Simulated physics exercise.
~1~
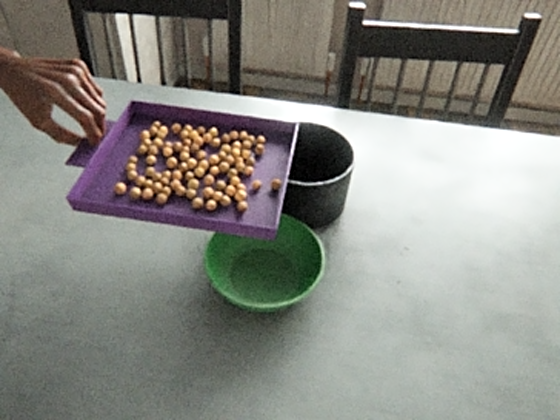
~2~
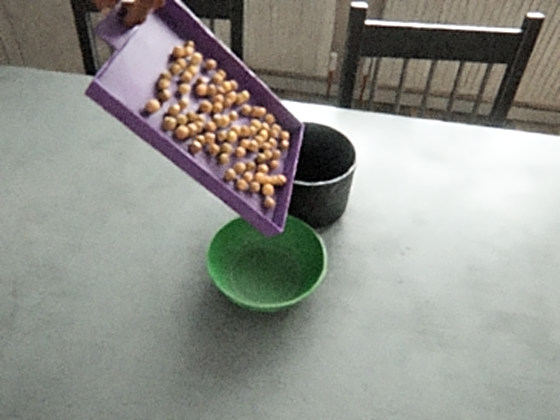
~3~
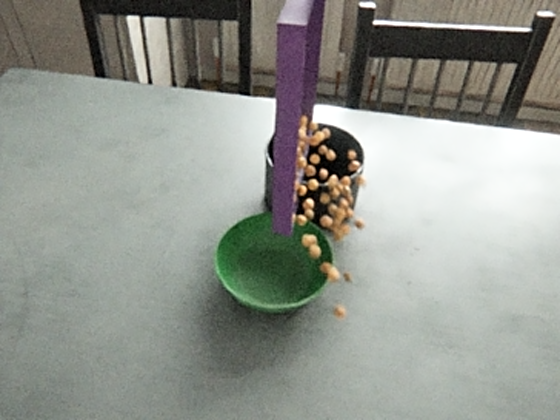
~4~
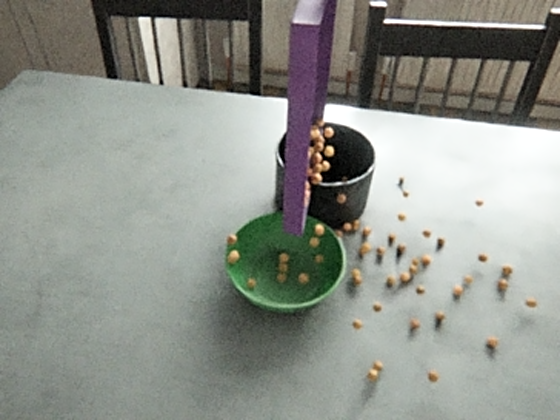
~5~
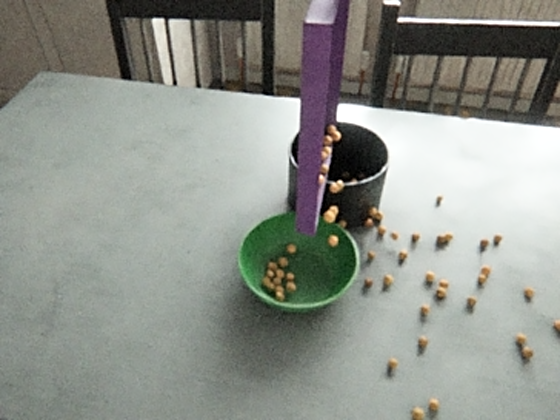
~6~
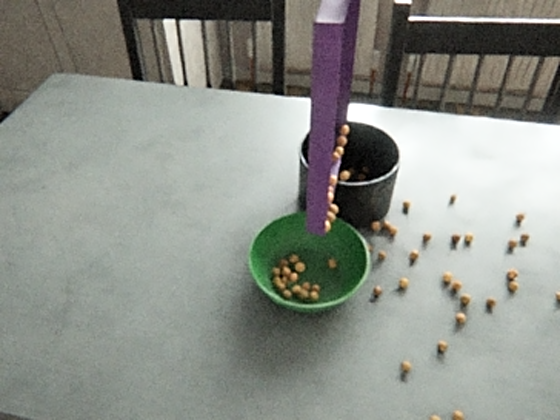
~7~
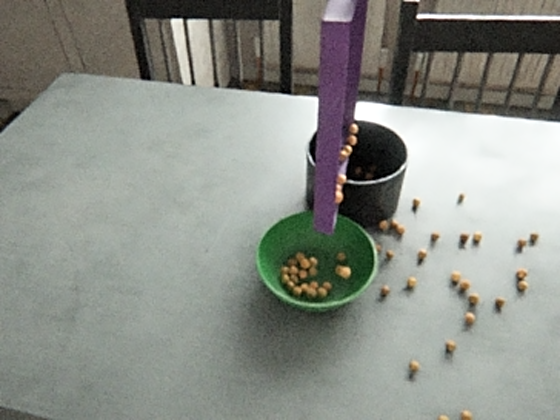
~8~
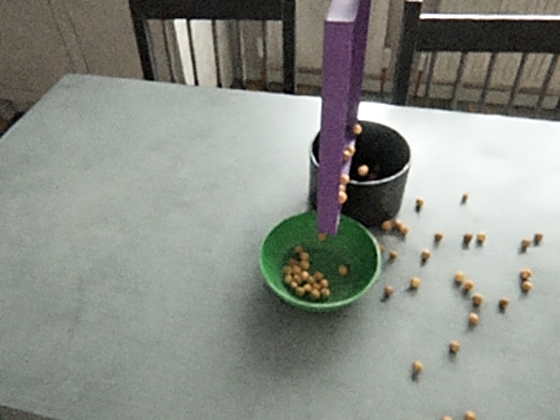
In the video, a hand tips a purple tray of small round beads until it stands vertical above a green bowl and a black pot, and the beads spill down, some landing in both containers while many scatter across the table to the right.
